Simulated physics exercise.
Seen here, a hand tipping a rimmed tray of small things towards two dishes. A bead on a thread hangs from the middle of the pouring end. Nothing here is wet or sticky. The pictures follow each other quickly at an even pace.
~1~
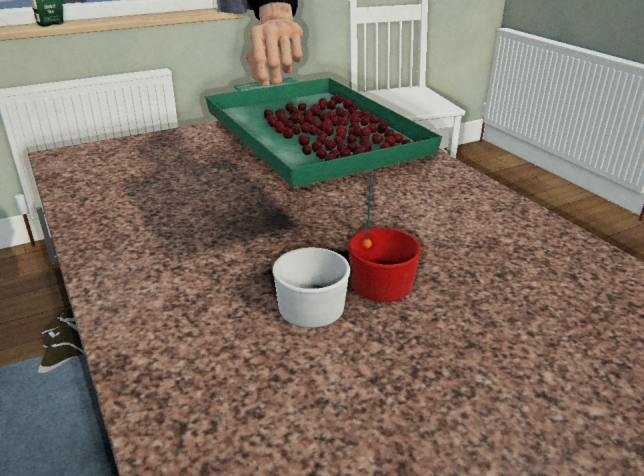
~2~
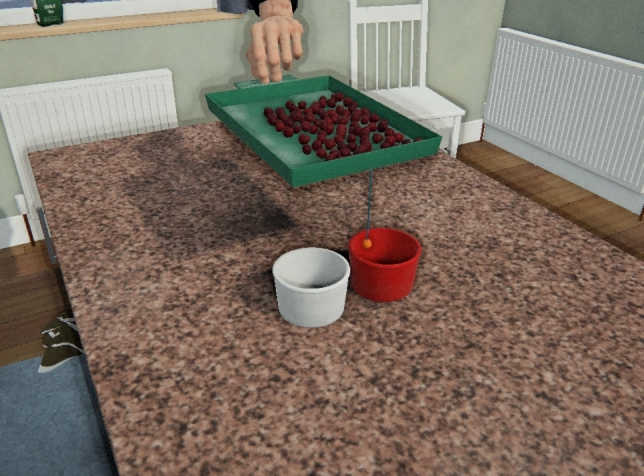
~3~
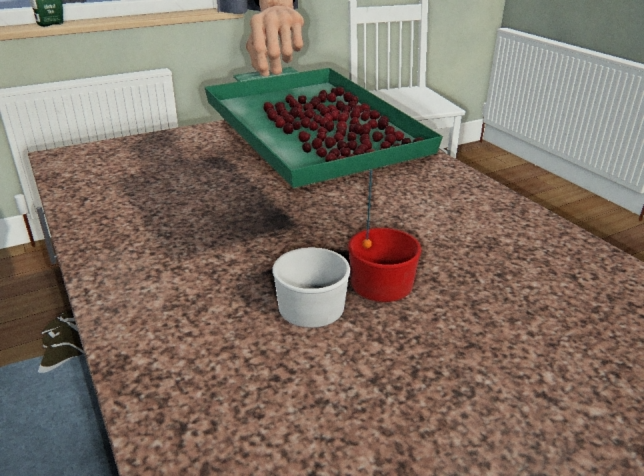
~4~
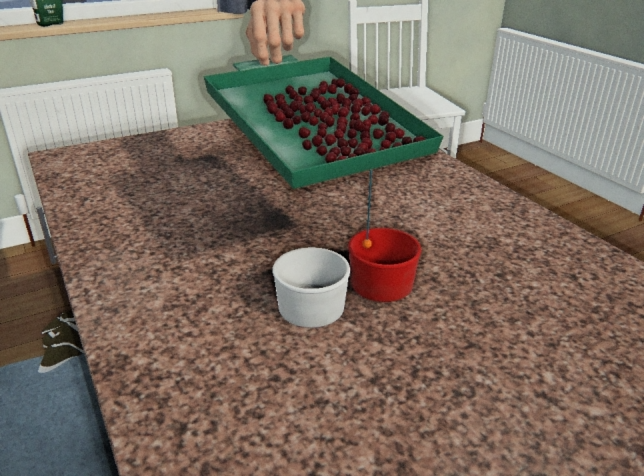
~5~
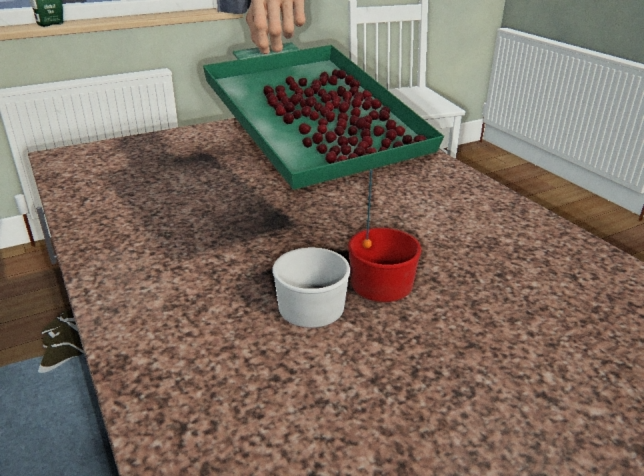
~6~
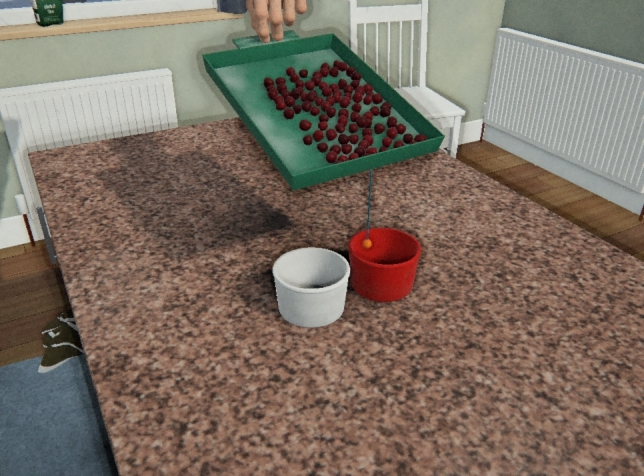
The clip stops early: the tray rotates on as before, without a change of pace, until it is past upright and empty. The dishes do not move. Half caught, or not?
They take less than half between them.
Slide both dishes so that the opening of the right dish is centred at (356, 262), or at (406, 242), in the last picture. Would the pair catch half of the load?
The first try: Under half. The second: Less than half.
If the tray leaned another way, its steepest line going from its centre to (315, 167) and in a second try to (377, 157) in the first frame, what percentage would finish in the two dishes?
In turn 30 and 0 in a hundred.
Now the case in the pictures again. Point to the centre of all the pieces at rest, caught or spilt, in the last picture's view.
At about (374, 337).
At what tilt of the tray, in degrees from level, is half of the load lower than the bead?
At some 110 degrees.
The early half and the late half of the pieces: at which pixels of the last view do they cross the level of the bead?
Around (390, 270) and then (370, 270).
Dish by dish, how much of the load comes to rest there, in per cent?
Left dish: 10 %, right dish: 0 %.
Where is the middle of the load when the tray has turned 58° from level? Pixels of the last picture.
Around (359, 126).
Just after the last frame, tray tipped steeply; every one on the tray.
A moment on, tray tipped right over; every one on the tray.
Further on, tray tipped past a quarter turn; about a tenth in the left dish; almost all outside both.
When it is over, tray tipped past a quarter turn; about a tenth in the left dish; not one in the right dish; almost all outside both.
